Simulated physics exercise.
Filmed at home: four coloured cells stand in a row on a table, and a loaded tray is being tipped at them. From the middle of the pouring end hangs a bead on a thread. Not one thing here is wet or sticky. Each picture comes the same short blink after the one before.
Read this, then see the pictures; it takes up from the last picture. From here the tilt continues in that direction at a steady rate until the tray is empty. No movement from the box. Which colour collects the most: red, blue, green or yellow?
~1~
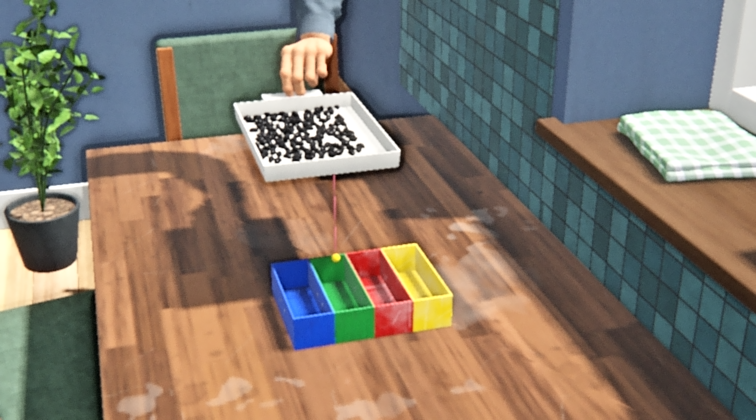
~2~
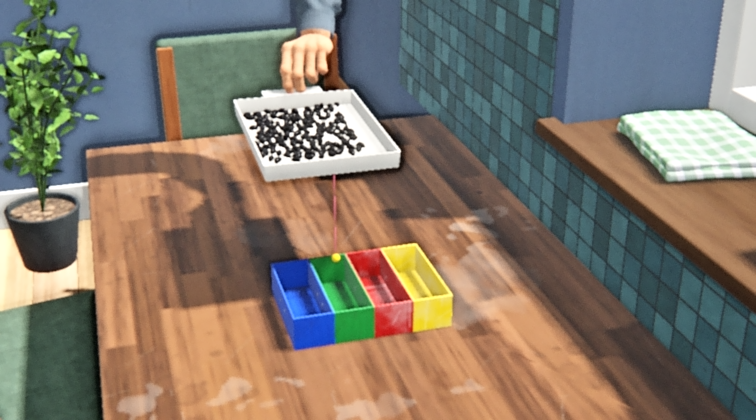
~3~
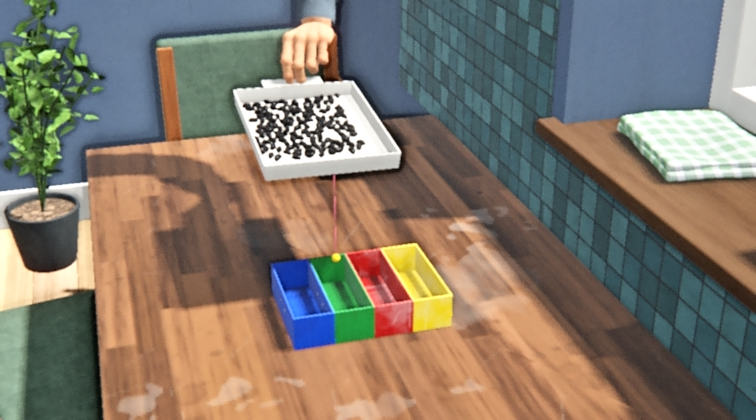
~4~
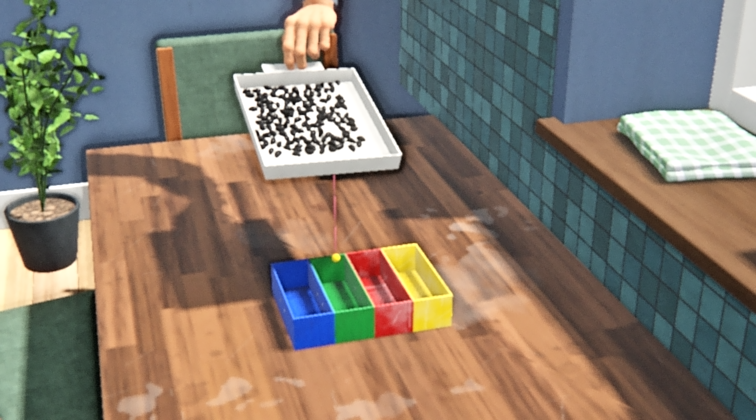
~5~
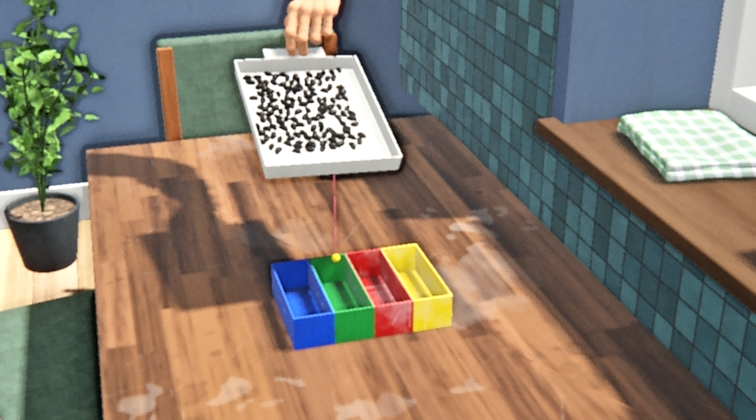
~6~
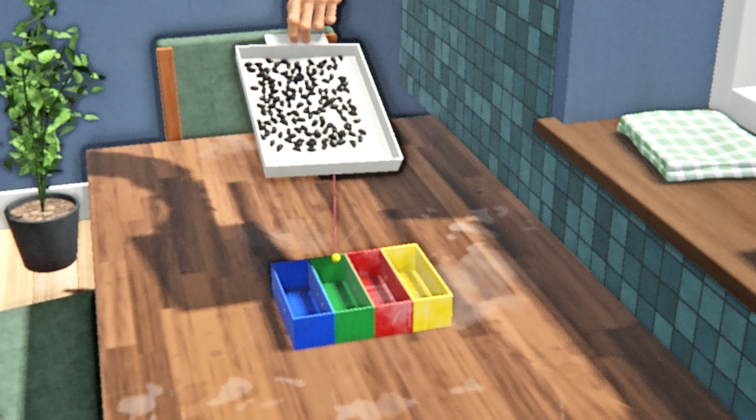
Red.
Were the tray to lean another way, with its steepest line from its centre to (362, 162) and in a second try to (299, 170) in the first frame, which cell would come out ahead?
So the first one goes to the yellow one and the second to that blue cell.
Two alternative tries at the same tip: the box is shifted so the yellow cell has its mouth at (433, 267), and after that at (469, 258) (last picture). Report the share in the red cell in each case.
Trial 1 around 40 percent, trial 2 around 0 percent.
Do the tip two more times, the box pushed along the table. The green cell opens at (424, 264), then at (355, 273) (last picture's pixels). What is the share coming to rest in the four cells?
Trial 1 near 40 %, trial 2 near 80 %.
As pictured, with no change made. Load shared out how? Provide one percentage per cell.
Approximate shares in per cent - blue cell 10, green cell 20, red cell 40, yellow cell 20.
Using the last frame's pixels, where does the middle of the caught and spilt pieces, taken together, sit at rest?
(381, 313).
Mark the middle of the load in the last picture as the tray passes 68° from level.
Roughly (348, 145).
Shortly afterwards, tray tipped steeply; all but a few on the tray; only a few falling or outside the box.
Next, tray tipped past a quarter turn; near half on the tray; a little in the red cell; a little in the yellow cell; a little in the green cell; only a few in the blue cell; near a quarter falling or outside the box.
Some moments later, tray tipped past a quarter turn; near a third in the red cell; near a quarter in the green cell; near a quarter in the yellow cell; a little in the blue cell; a little falling or outside the box.
In the end, tray tipped past a quarter turn; near a third in the red cell; near a quarter in the green cell; near a quarter in the yellow cell; a little in the blue cell; a little outside the box.
